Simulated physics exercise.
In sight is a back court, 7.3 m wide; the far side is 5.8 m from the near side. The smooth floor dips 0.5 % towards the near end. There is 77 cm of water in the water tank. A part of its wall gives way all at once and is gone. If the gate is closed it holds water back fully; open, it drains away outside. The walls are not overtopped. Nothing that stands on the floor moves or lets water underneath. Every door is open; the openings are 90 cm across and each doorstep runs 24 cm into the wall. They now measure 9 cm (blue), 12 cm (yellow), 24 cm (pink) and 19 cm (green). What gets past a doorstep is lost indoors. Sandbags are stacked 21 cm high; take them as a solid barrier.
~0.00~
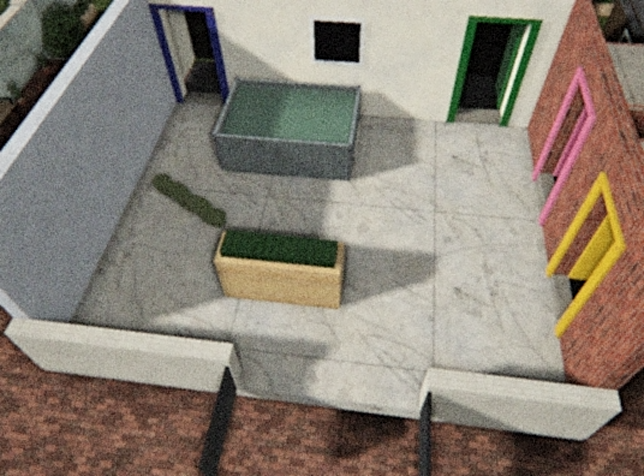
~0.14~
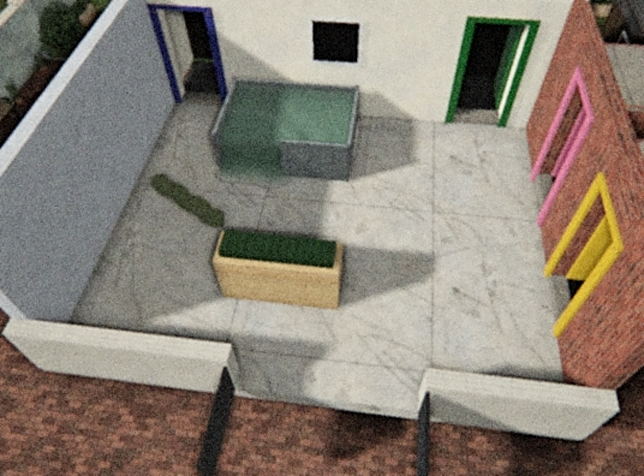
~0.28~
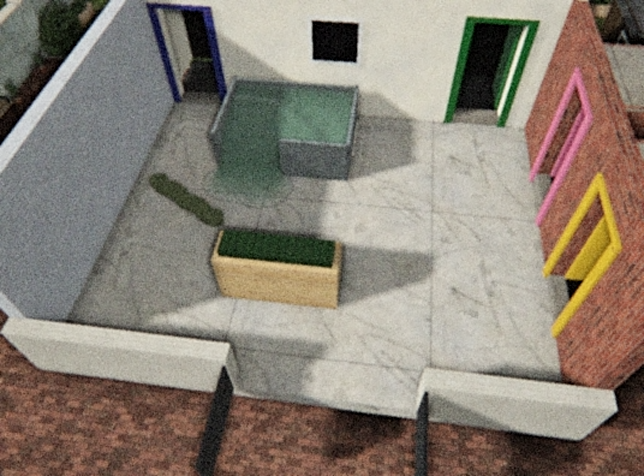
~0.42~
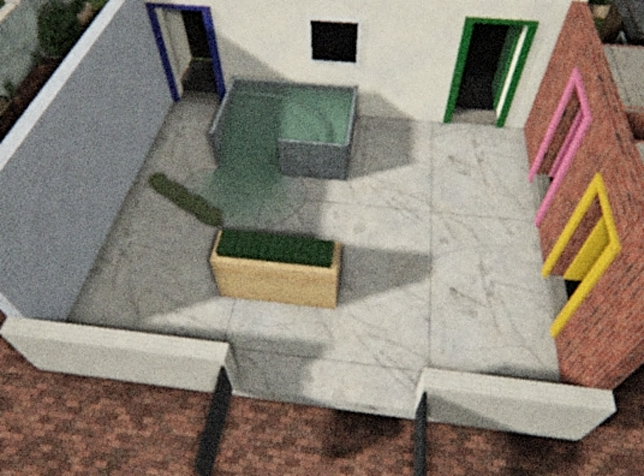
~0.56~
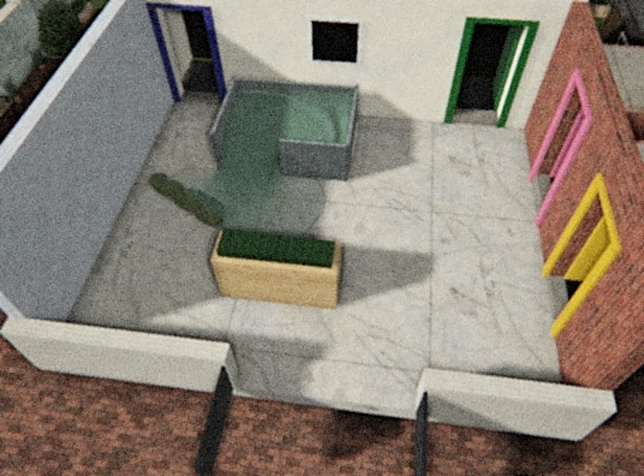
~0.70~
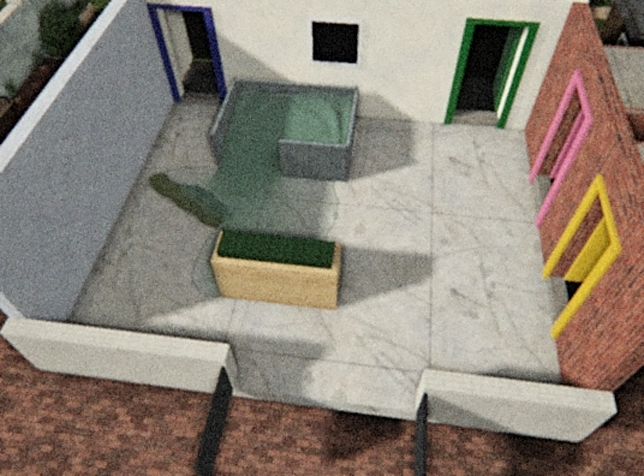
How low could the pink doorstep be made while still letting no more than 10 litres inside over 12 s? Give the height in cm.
It would have to be roughly 9 cm high.
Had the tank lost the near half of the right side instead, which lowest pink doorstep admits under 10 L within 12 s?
Some 24 cm.
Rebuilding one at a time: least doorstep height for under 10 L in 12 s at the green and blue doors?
Roughly 7.0 cm at green and 13.5 cm at blue.
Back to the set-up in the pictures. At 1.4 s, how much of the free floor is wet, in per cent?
Some 25 per cent of it.
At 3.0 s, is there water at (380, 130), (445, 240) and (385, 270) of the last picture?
In that order: Still dry, under water, flooded.
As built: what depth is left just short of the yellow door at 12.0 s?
Roughly 10.5 cm deep.
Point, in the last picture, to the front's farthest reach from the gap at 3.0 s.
Around (556, 387).
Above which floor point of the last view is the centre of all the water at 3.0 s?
Around (263, 205).
After 1.4 s water covers 25 % of the floor, deepest (51 cm) near (213, 210); it has not reached the pink door.
After 3.0 s water covers 65 % of the floor, deepest (32 cm) near (213, 210); it has not reached the pink door.
After 12.0 s water covers 95 % of the floor, deepest (11 cm) near (533, 307); 6 cm at the pink door, 0 litres in over its 24 cm doorstep.
At the pink door as built, the water arrived by 3.2 s and peaked near 13 cm at 3.6 s.
Run again over the same 12 s with other heights there, 21 litres in over 7.5 cm, 5 litres over 10 cm. The limit of 10 litres is kept from about 9 cm up.
